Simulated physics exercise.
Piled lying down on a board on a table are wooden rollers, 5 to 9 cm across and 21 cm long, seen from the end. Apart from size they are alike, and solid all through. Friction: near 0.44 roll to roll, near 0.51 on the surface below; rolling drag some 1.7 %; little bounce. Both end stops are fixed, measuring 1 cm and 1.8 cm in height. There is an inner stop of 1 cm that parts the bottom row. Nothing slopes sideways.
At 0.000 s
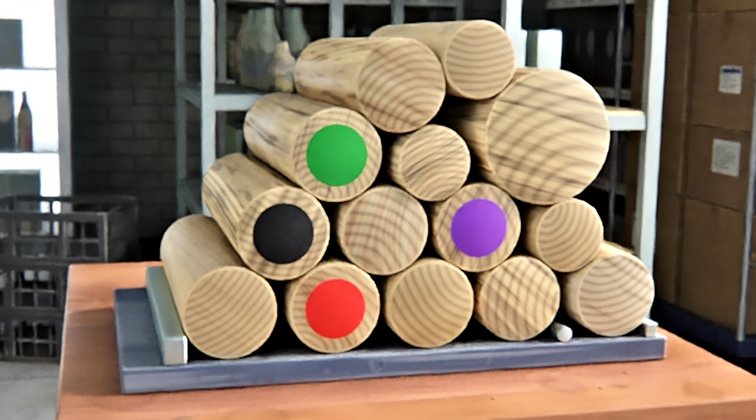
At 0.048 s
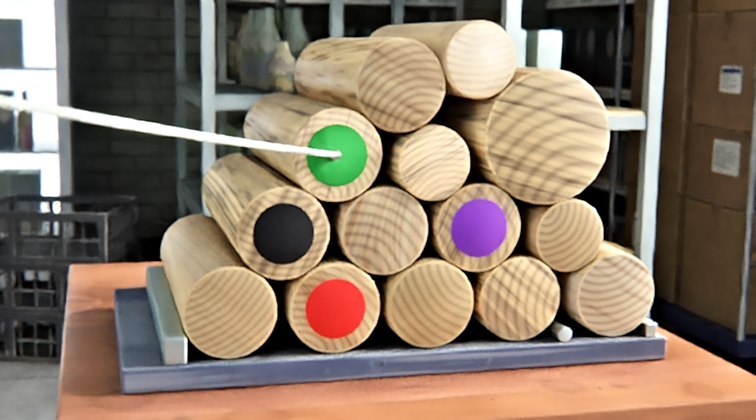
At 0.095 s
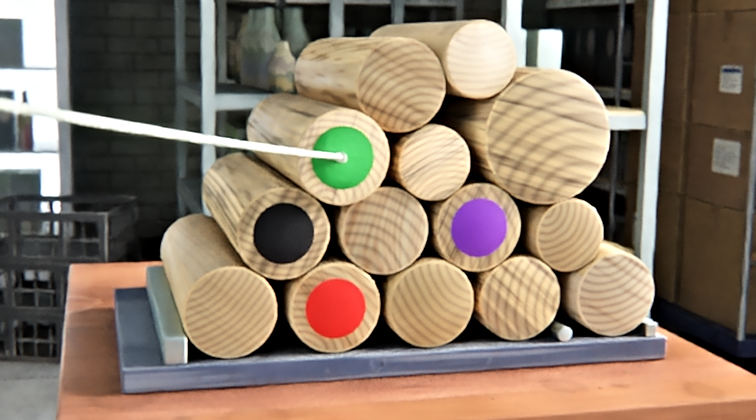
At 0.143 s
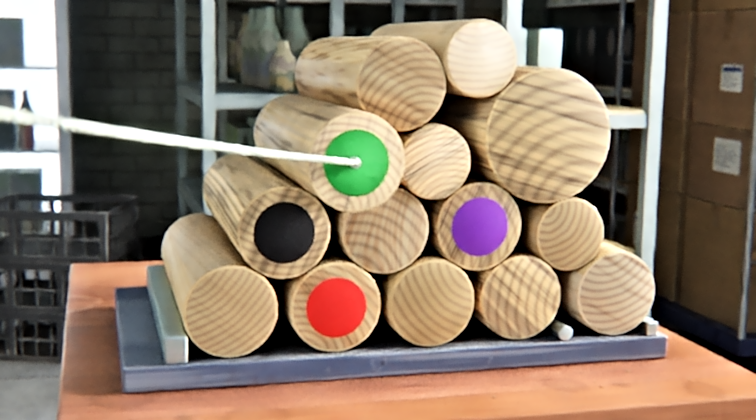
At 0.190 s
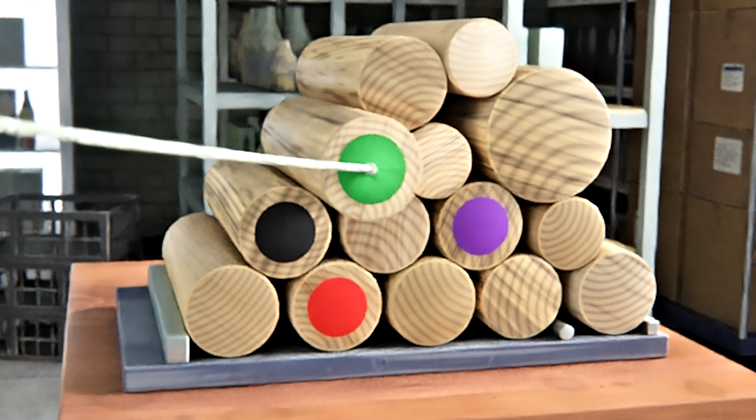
The green-marked wooden roller sits still in a stack of rollers on a board as a pale cord comes to its end from the left. It then slides steadily out toward the viewer, shifting slightly right and down, while the rollers marked black, red and purple stay put.
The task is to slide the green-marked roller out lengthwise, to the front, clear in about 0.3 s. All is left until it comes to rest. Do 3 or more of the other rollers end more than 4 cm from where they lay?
Lab note - outcome: No.
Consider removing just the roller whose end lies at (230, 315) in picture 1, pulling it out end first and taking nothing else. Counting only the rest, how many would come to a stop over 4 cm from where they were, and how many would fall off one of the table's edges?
3, then 1.
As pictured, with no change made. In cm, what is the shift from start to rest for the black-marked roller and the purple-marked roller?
Black-marked roller: 0, purple-marked roller: 0.
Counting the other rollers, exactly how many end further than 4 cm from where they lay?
Altogether that makes 1.
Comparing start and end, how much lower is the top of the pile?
Drop in height: About 2 cm.
After 0.44 s, 0 now displaced over 4 cm; the one last seen at (403, 84) 0.7 cm left and 0.4 cm down.
After 0.58 s, 1 now displaced over 4 cm; the one last seen at (403, 84) 5 cm left and 3.6 cm down.
After 0.78 s, 1 now displaced over 4 cm; the one last seen at (403, 84) 10 cm left and 3.7 cm down.
After 1.10 s, 1 now displaced over 4 cm; the one last seen at (403, 84) 28 cm left and 17 cm down.
In the end, by 1.3 s, 1 moved over 4 cm; 1 off the left edge of the table; the one last seen at (403, 84) fallen off to the left; top of the pile 21 cm high, from 23 cm.
